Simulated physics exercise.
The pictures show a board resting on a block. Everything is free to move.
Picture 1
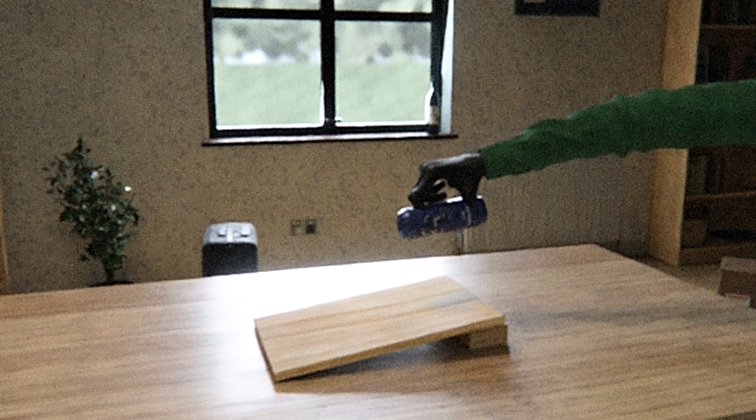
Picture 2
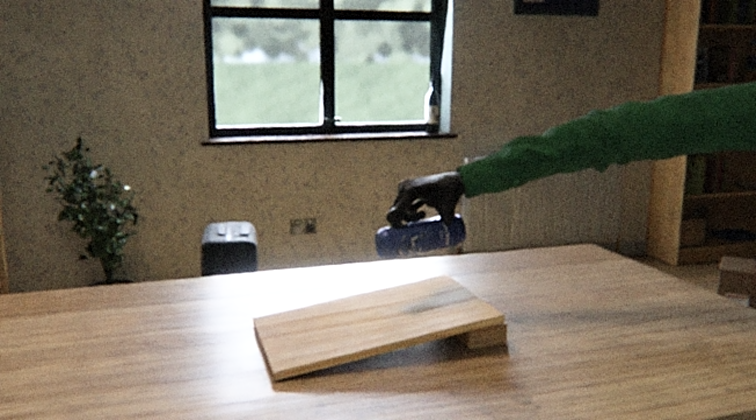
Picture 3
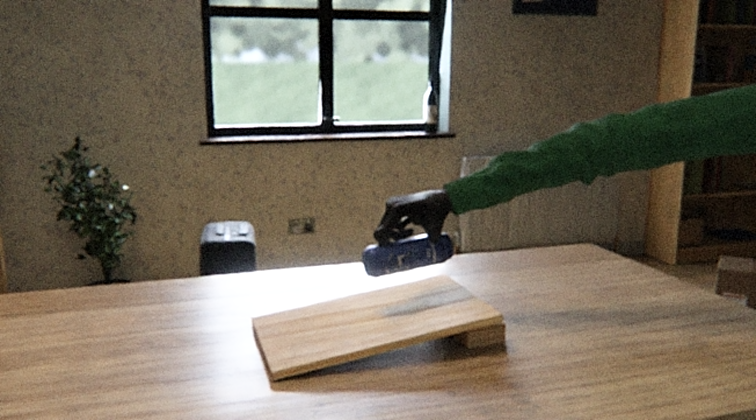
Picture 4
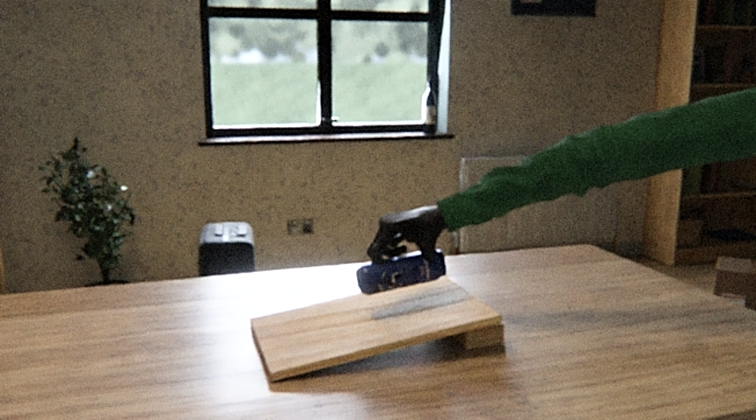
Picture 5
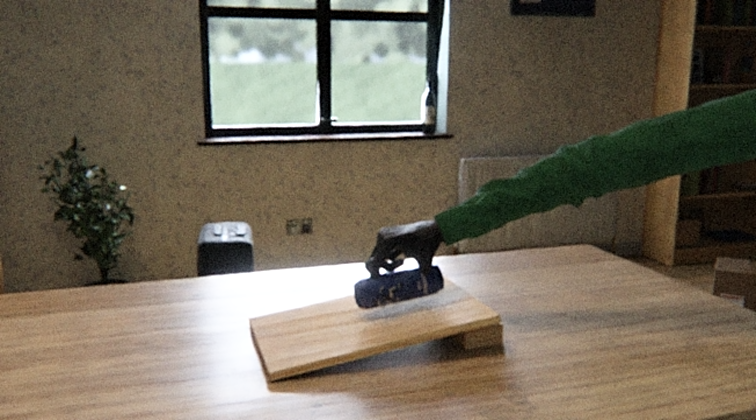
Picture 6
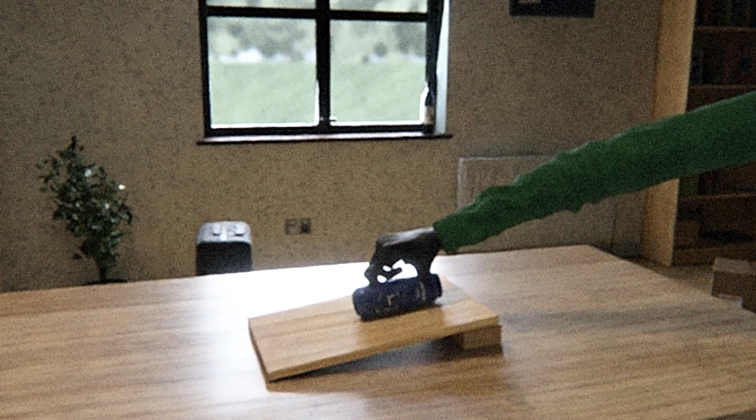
An arm in a green sleeve with a dark gloved hand reaches in from the right, gripping a blue can on its side, in a dim room seen from across a wooden table. A pale board slopes up to the right onto a small block, with a window, plant and dark appliance behind. The hand carries the can left and down onto the board's upper part, still holding it.
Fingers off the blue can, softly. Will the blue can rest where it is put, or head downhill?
Outcome: The blue can stays where it is put.
Then, 0.20 s after the last picture, nothing has stirred.
Then, 0.50 s after the last picture, blue can resting near (397, 294).
At rest, it is in place. Seen from the same camera at the end, blue can near (397, 294). The blue can keeps its place.
